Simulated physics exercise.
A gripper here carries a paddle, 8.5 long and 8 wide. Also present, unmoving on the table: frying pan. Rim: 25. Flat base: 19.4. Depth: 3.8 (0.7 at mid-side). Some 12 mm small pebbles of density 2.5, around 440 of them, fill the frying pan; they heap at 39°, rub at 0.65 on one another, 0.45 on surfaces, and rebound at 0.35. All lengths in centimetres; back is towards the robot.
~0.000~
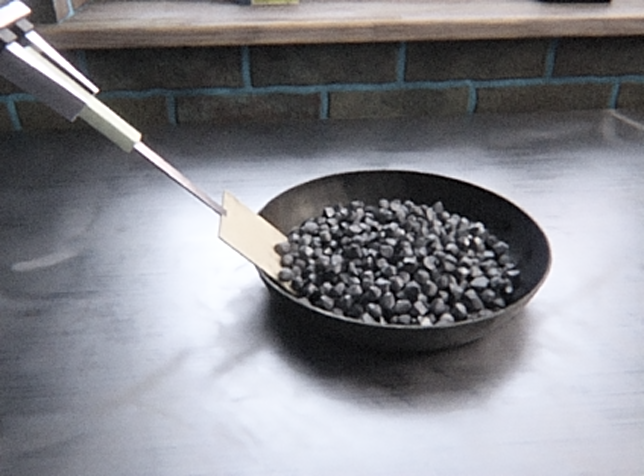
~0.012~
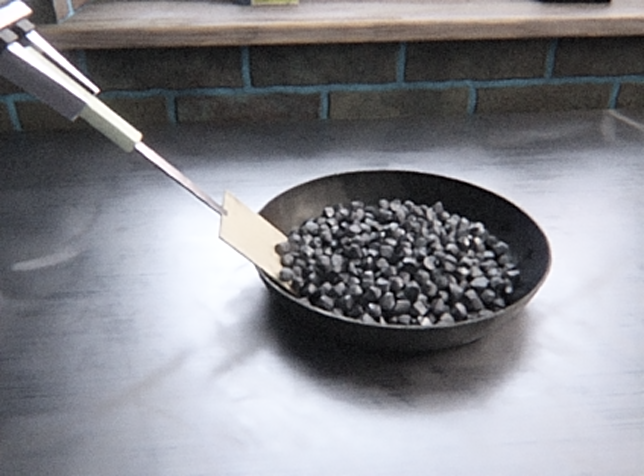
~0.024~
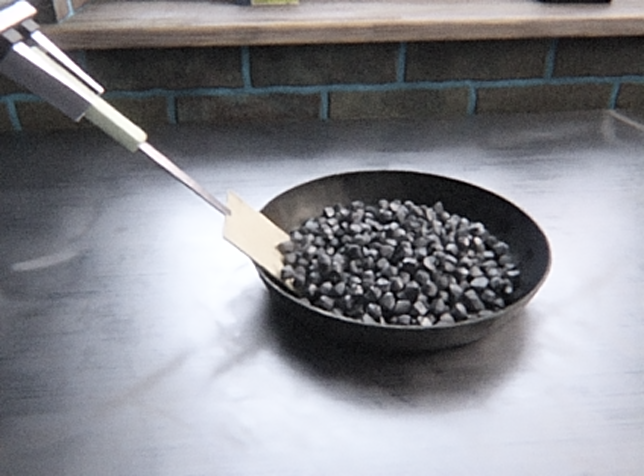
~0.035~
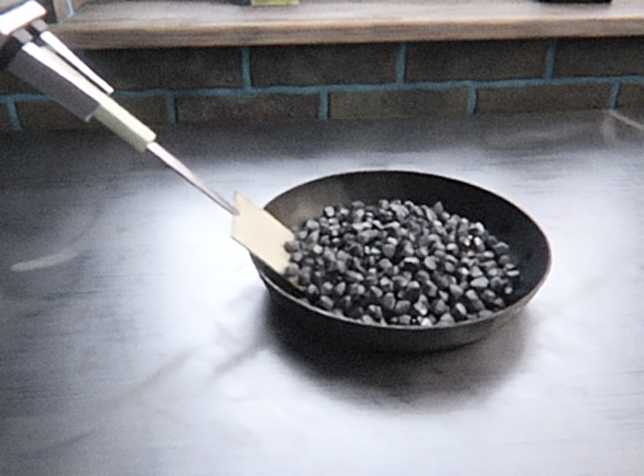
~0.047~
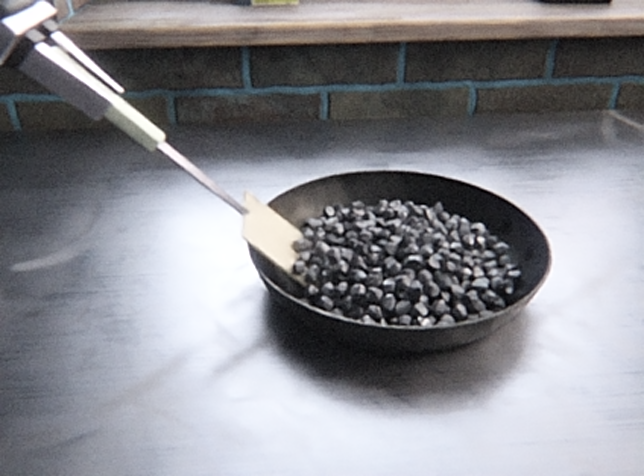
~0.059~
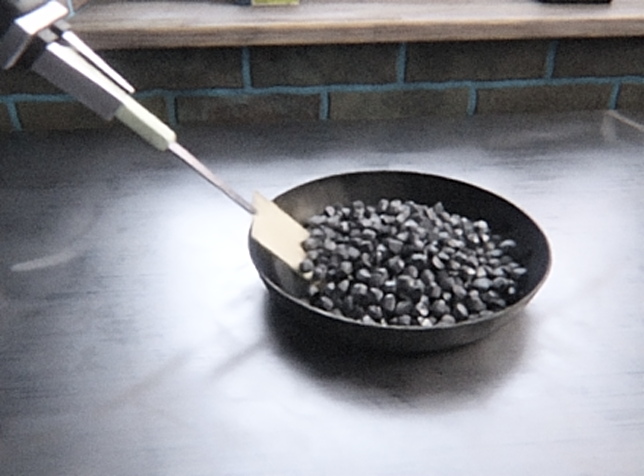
A robotic gripper at the upper left holds a pale cream paddle that rests still at first, then slides slowly a short way rightward into a black frying pan, nudging the nearest dark pieces slightly. The pan, heaped with small dark grey lumps, stays put right of centre on a glossy dark table. The fixed, slightly raised view shows a brick wall and wooden ledge behind.
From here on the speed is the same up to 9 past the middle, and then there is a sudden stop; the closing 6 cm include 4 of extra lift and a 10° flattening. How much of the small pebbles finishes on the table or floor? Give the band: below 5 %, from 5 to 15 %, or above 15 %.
Band: Above 15 %.
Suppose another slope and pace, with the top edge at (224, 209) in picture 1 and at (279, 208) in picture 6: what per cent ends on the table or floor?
Around 35 per cent finishes there.
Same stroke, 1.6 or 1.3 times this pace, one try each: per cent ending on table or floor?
Around 30 per cent and around 25 per cent.
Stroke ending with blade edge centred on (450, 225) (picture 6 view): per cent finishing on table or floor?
Something close to 5 in a hundred.
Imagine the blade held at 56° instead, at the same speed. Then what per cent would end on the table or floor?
30 %.
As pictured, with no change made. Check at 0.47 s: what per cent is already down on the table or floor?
20 %.
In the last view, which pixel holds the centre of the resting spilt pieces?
(584, 255).
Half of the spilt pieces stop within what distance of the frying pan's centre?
About 18 cm out from the centre.
After 0.14 s, sloping 46°, highest piece 5 above the table; 436 in the frying pan.
After 0.23 s, sloping 43°, highest piece 6 above the table; 433 in the frying pan, 3 on the blade or in flight.
After 0.47 s, sloping 36°, highest piece 5 above the table; 334 in the frying pan, 98 on the table or floor, 4 on the blade or in flight.
After 1.52 s, sloping 36°, highest piece 5 above the table; 334 in the frying pan, 102 on the table or floor.
At rest, 334 in the frying pan, 102 on the table or floor. That is 23 % on the table or floor.
